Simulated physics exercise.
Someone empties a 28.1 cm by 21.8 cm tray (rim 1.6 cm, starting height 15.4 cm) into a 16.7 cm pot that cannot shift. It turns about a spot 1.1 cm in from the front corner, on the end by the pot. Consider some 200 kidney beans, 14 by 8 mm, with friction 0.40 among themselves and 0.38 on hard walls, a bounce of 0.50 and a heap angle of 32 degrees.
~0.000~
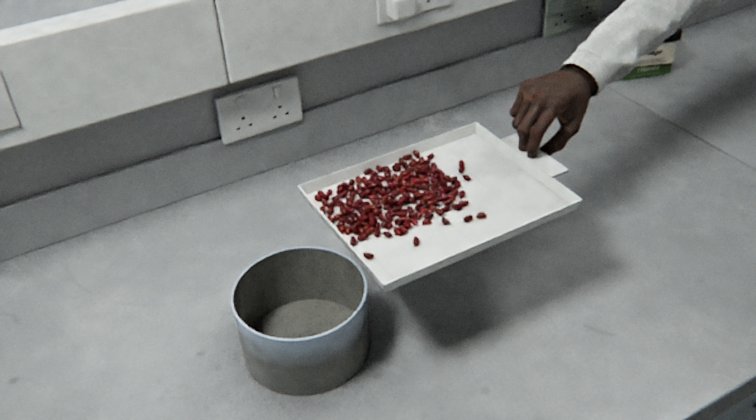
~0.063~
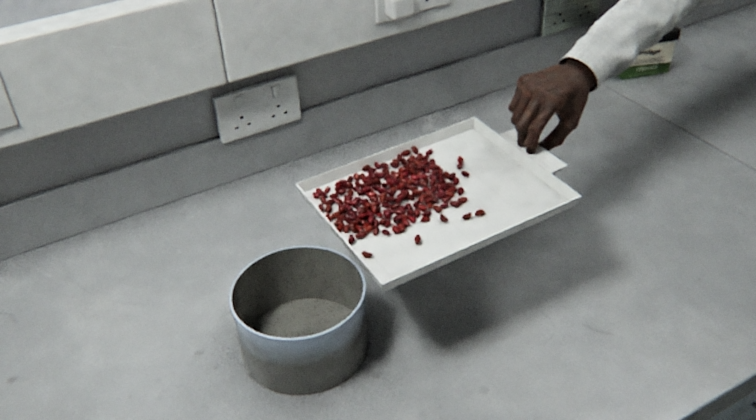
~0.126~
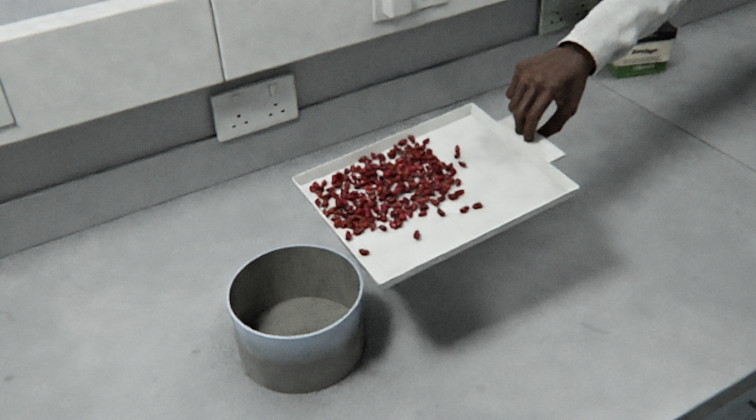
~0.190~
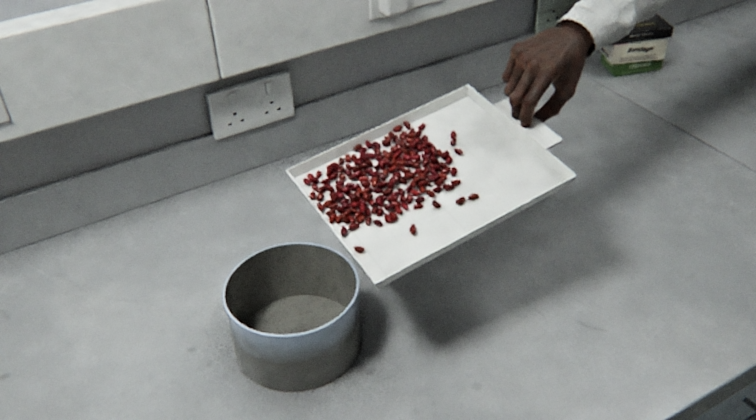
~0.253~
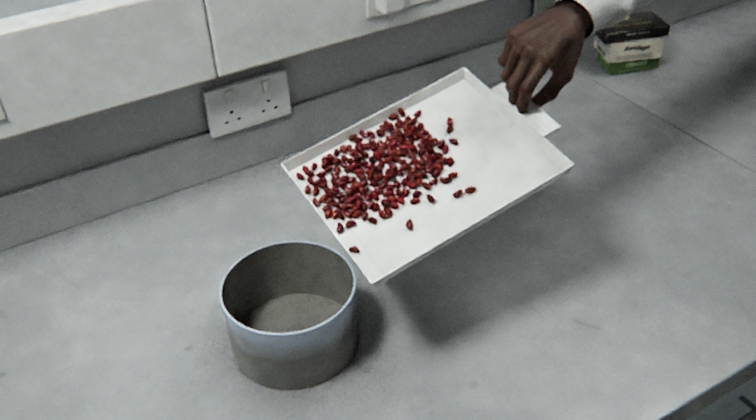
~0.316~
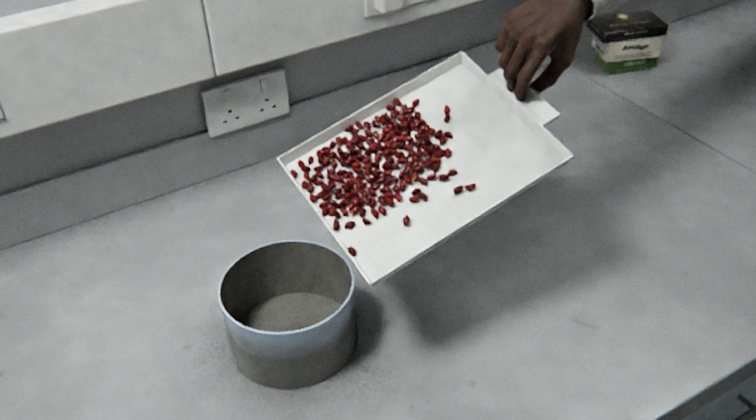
Hand raising the right side of a white tray of red kidney beans, steepening its slant beside a round grey pot.
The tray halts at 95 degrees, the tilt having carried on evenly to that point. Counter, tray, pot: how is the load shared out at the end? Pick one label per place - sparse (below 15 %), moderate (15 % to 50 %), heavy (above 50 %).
Counter: Heavy; tray: Sparse; pot: Sparse.
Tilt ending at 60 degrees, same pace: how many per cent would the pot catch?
Around 5 %, I reckon.
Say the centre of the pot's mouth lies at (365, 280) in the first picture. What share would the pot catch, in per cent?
Roughly 0 percent would end up there.
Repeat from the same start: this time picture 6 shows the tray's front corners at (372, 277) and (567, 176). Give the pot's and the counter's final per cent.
Pot 0; counter 100.
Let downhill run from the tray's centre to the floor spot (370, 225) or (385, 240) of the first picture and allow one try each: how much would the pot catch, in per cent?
I'd put it at roughly 75 per cent for the first tilt and roughly 55 per cent for the second.
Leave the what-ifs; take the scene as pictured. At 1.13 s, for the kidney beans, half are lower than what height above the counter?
Around 10 cm up.
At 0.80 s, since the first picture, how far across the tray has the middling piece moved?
12 cm.
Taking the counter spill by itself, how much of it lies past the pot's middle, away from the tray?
50 %.
Then, at 0.80 s, tilt 55 degrees; the tray holds 95 %, the pot 0 %.
After 1.13 s, tilt 80 degrees; the tray holds 35 %, the pot 5 %.
After 1.55 s, tilt 95 degrees; the tray holds 0 %, the pot 5 %.
By 2.5 s all is still; counter 95 %, tray 0 %, pot 5 %.
